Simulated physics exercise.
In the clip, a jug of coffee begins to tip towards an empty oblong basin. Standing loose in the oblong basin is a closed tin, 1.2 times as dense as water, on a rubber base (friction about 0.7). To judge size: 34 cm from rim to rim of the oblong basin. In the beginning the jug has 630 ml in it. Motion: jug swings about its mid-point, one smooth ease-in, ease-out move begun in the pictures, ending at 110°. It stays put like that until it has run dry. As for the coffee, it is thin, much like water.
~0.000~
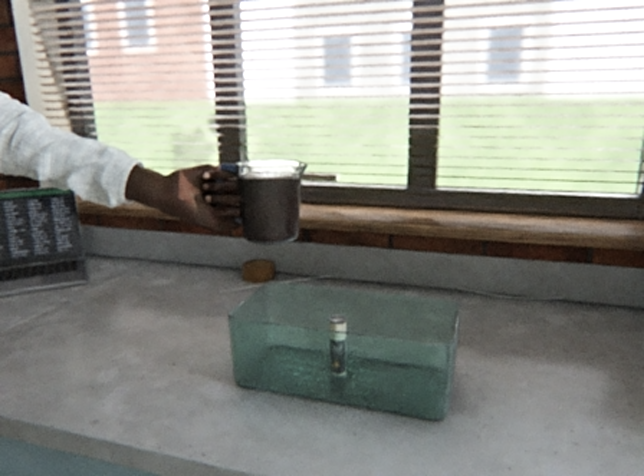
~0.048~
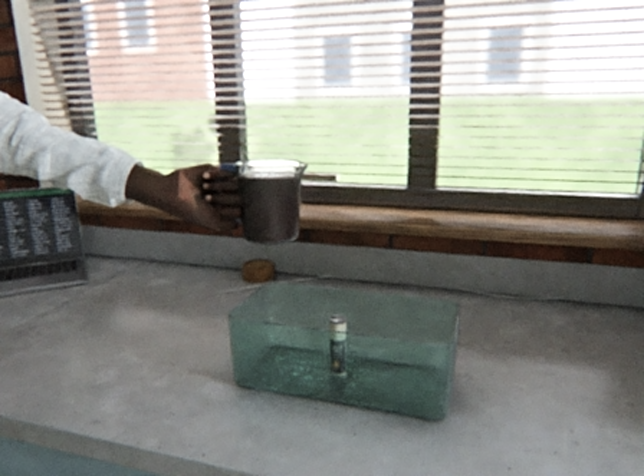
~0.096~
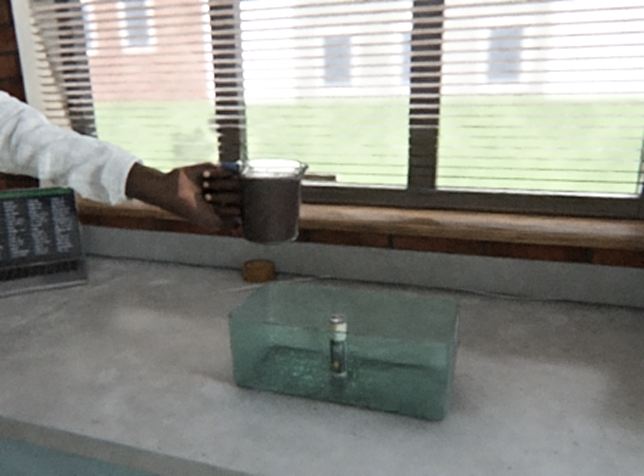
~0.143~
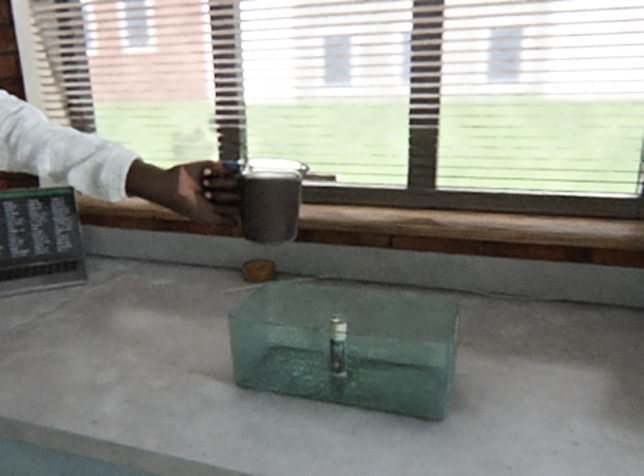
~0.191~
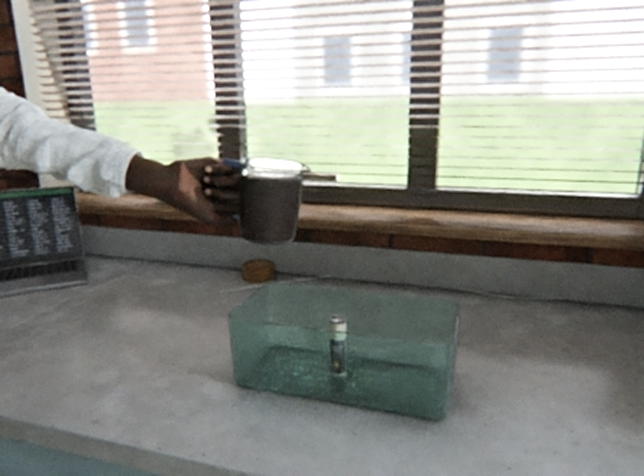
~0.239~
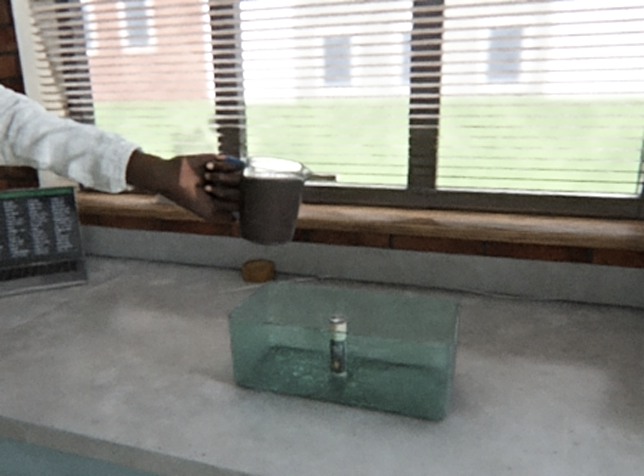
A grey counter runs beneath a window with white blinds, grass and a brick building outside, seen from slightly above by a still camera. A hand in a white sleeve reaches from the left, holding a clear jug of dark coffee above and behind a greenish glass basin with a small upright tin inside. The jug starts level, then tilts slightly to the right.
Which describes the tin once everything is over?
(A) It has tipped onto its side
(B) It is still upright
Answer: B.
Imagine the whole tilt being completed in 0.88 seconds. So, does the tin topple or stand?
Outcome - the tin remains standing.
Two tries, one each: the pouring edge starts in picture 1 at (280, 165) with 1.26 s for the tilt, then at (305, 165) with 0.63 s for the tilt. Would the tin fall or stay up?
In the first try it comes down; in the second it remains standing.
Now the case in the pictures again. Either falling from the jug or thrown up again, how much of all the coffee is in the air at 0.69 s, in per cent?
Share: Roughly 16 per cent.
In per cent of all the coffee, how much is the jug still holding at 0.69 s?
Fraction remaining: Approx. 82 per cent.
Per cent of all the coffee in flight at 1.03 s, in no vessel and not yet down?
About 24 percent.
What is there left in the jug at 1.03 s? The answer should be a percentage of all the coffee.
26 per cent or thereabouts.
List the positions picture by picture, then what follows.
In the first frame, it leans 0°; its right rim is at (307, 165); the coffee meets the walls at (244, 173) and (300, 175); the oblong basin's rim runs from (248, 299) to (457, 323); the tin's top is at (338, 321).
In the second frame, it leans 0°; its right rim is at (308, 166); the coffee meets the walls at (244, 173) and (300, 175).
In the third frame, it leans 2°; its right rim is at (308, 166); the coffee meets the walls at (245, 173) and (300, 176).
In the fourth frame, it leans 3°; its right rim is at (310, 168); the coffee meets the walls at (245, 173) and (300, 176).
In the fifth frame, it leans 6°; its right rim is at (311, 170); the coffee meets the walls at (246, 174) and (303, 176).
In the sixth frame, it leans 9°; its right rim is at (313, 173); the coffee meets the walls at (247, 175) and (305, 177).
After 0.69 s the tilt is 64° and 81 per cent is still to pour; the tin stands where it began.
After 1.03 s the tilt is 101° and 25 per cent is still to pour; the tin stands where it began.
After 1.38 s the tilt is 110° and 0 per cent is still to pour; the tin stands where it began.
After 1.76 s the tilt is 110° and 0 per cent is still to pour; the tin stands where it began.
In the end the tin stands where it began.
